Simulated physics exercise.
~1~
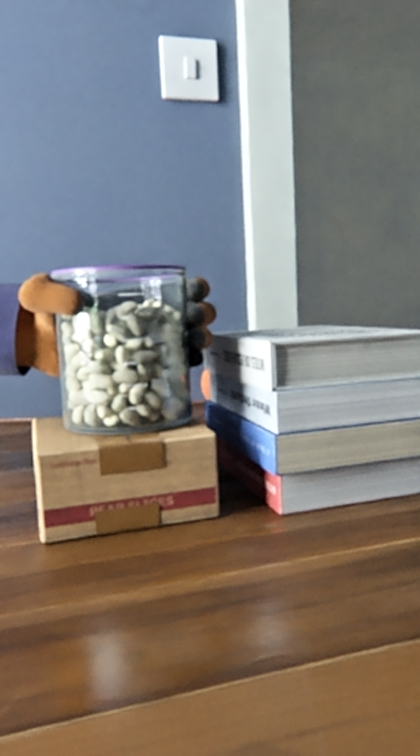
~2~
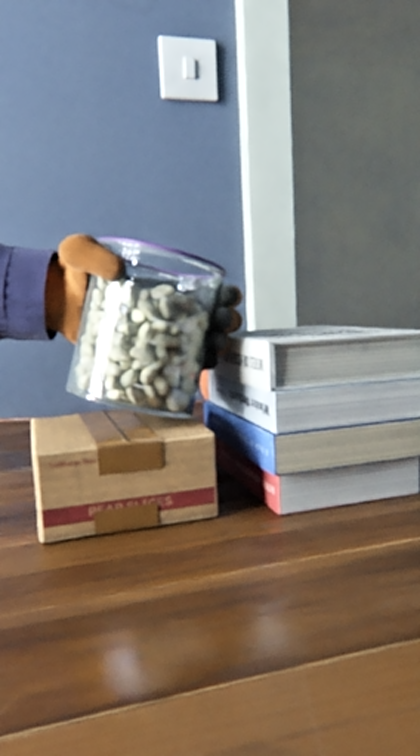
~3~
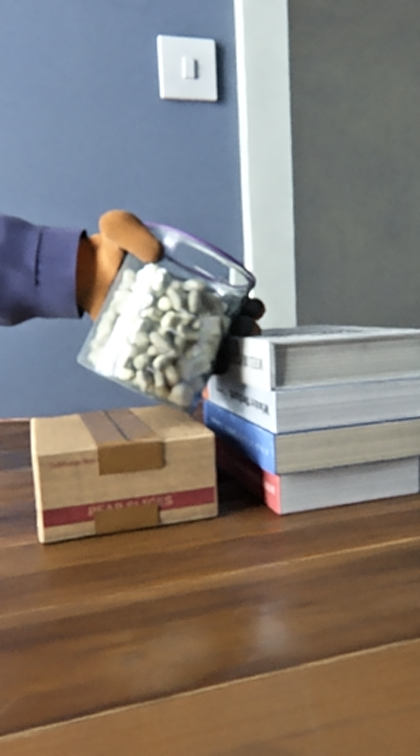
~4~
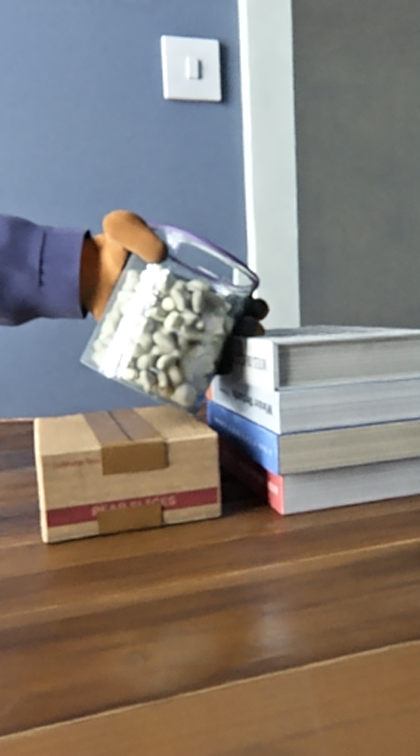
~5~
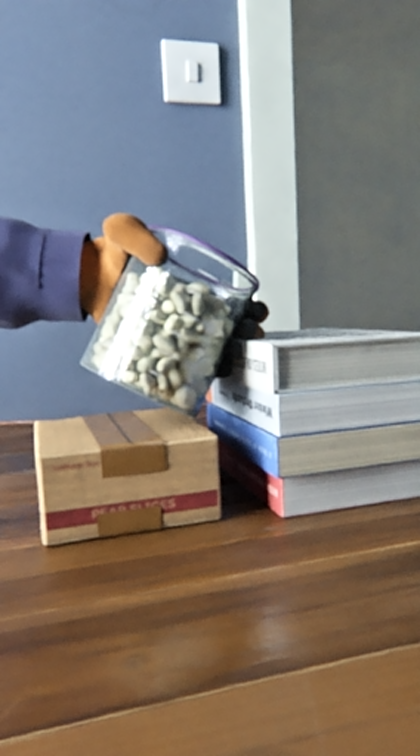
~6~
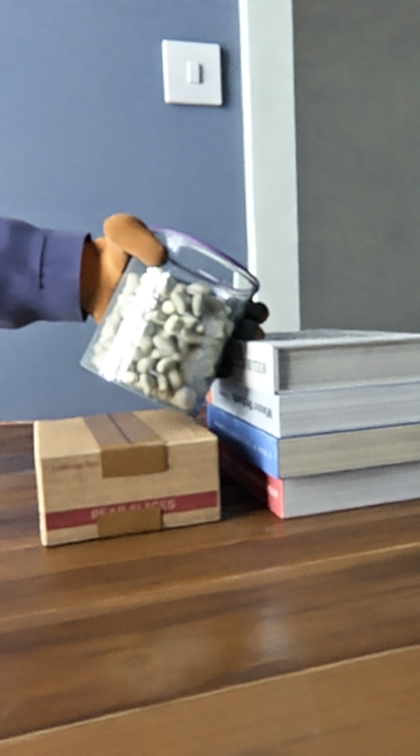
A gloved hand lifts and tips a clear container of pale beans rightward, then holds it tilted against the books.
